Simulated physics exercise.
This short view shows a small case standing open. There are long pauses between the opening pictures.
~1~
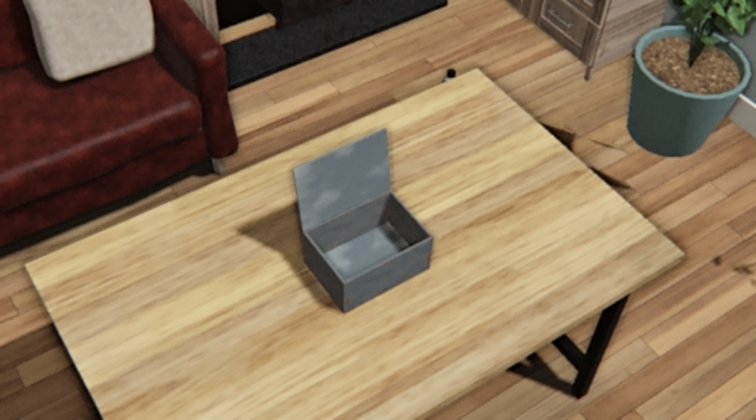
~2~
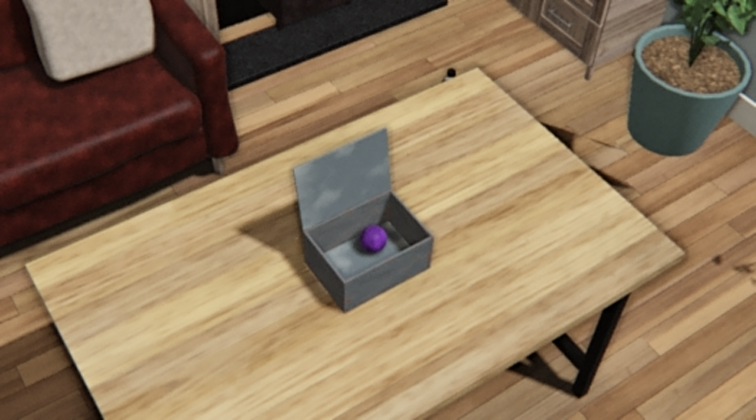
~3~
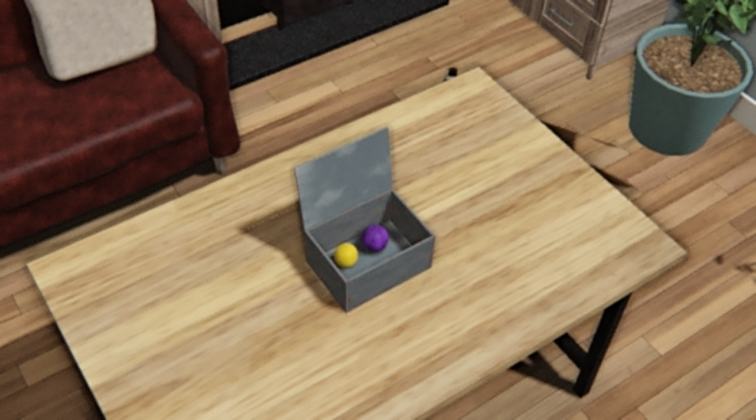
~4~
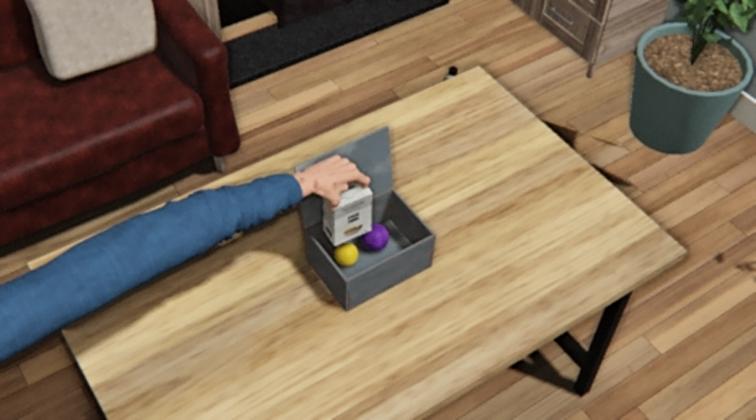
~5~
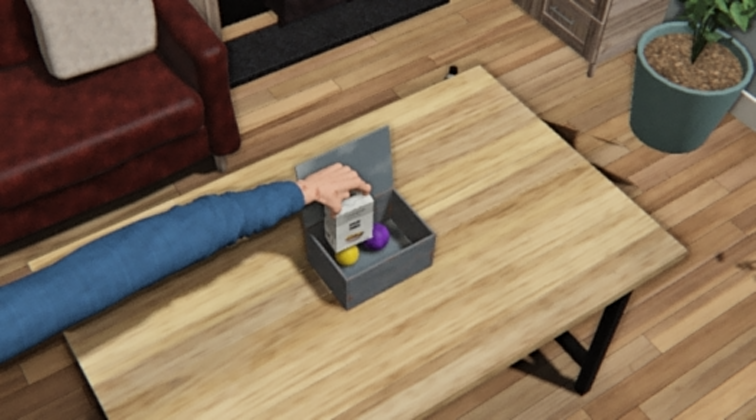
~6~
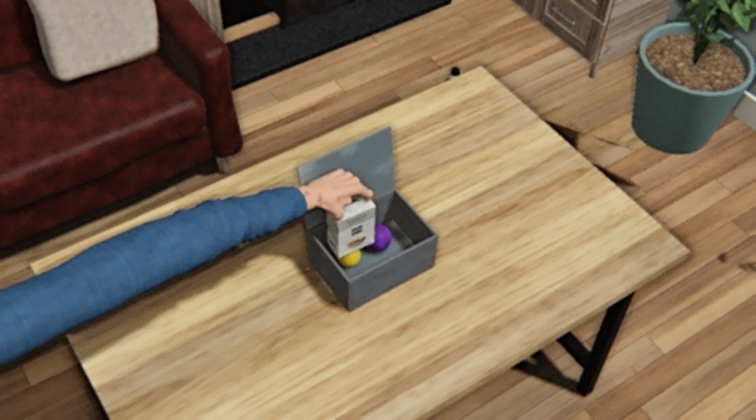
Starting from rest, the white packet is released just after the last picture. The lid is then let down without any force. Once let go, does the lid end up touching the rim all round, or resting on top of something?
Never meets the rim.
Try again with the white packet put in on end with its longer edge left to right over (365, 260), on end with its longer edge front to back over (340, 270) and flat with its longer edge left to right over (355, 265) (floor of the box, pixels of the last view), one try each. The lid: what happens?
Lid, in order: Held open, held open, fully down.
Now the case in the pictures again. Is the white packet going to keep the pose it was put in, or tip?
Simply put, it gets tilted.
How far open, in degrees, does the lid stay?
Angle above rim: About 18°.
Then, 1.00 s later than the last frame, lid starting down; white packet tilted by 49° near (371, 233); purple ball moved about its own width; yellow lemon moved about its own width.
Then, 1.70 s later than the last frame, lid 45° above the rim; white packet tilted by 51° near (373, 235); purple ball moved about its own width; yellow lemon moved about its own width.
When it is over, lid 17° above the rim; lying over in the box, white packet; moved from the start, purple ball; yellow lemon as before. End places, in pixels of the last picture, white packet near (376, 247).
